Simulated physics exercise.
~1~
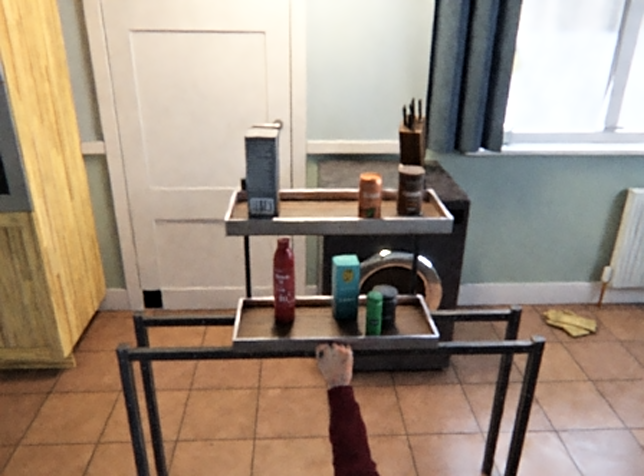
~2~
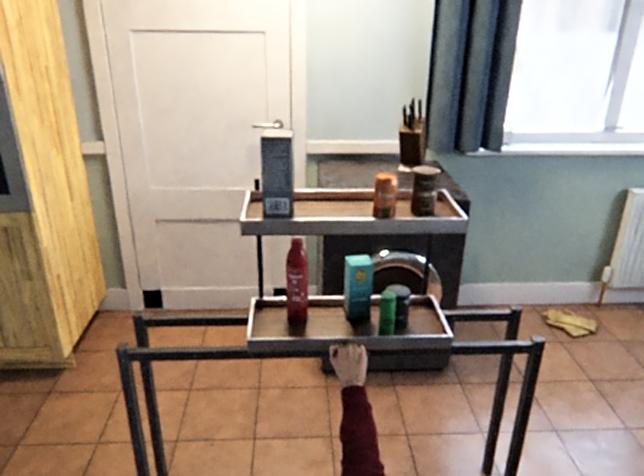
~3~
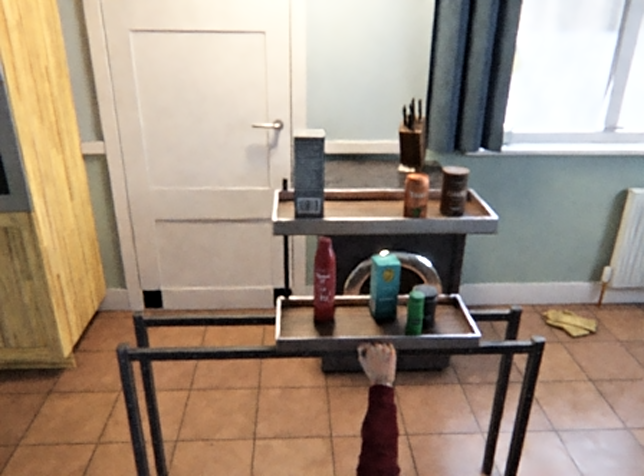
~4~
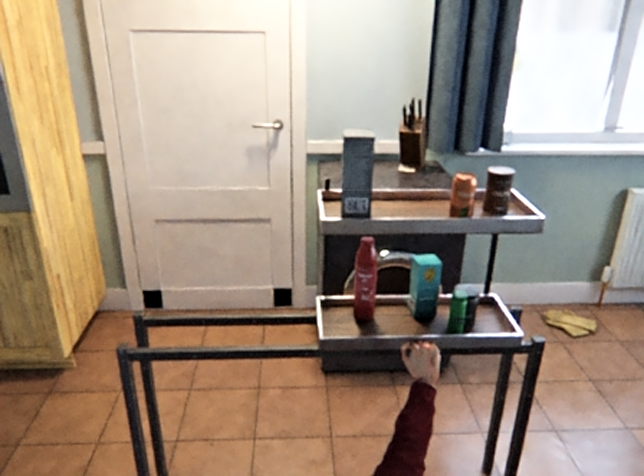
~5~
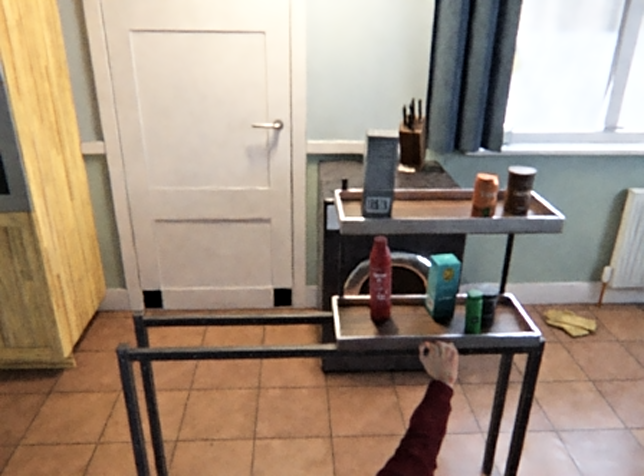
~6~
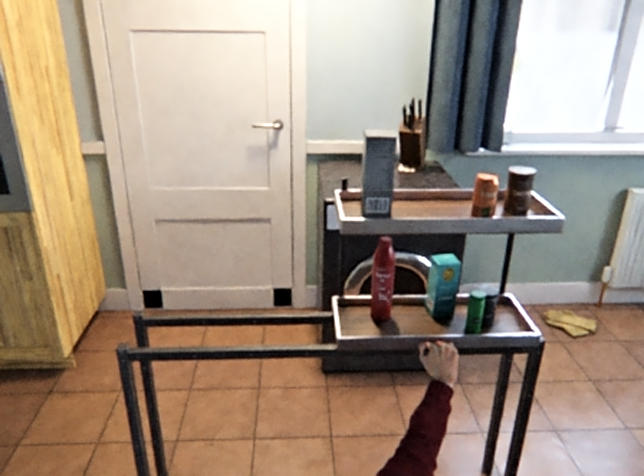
At the start, a two-level tray unit sits midway along a pair of dark metal rails in a kitchen, with a hand in a dark red sleeve at its lower front edge. The upper tray holds a grey carton, an orange can and a brown tin, while the lower one holds a red bottle, a turquoise carton, a green shaker and a black jar. The hand pushes the unit to the right, slowly, then faster. It reaches the right end of the rails and stops there. Finally, it rests at that end, the hand still against it and all seven items upright.
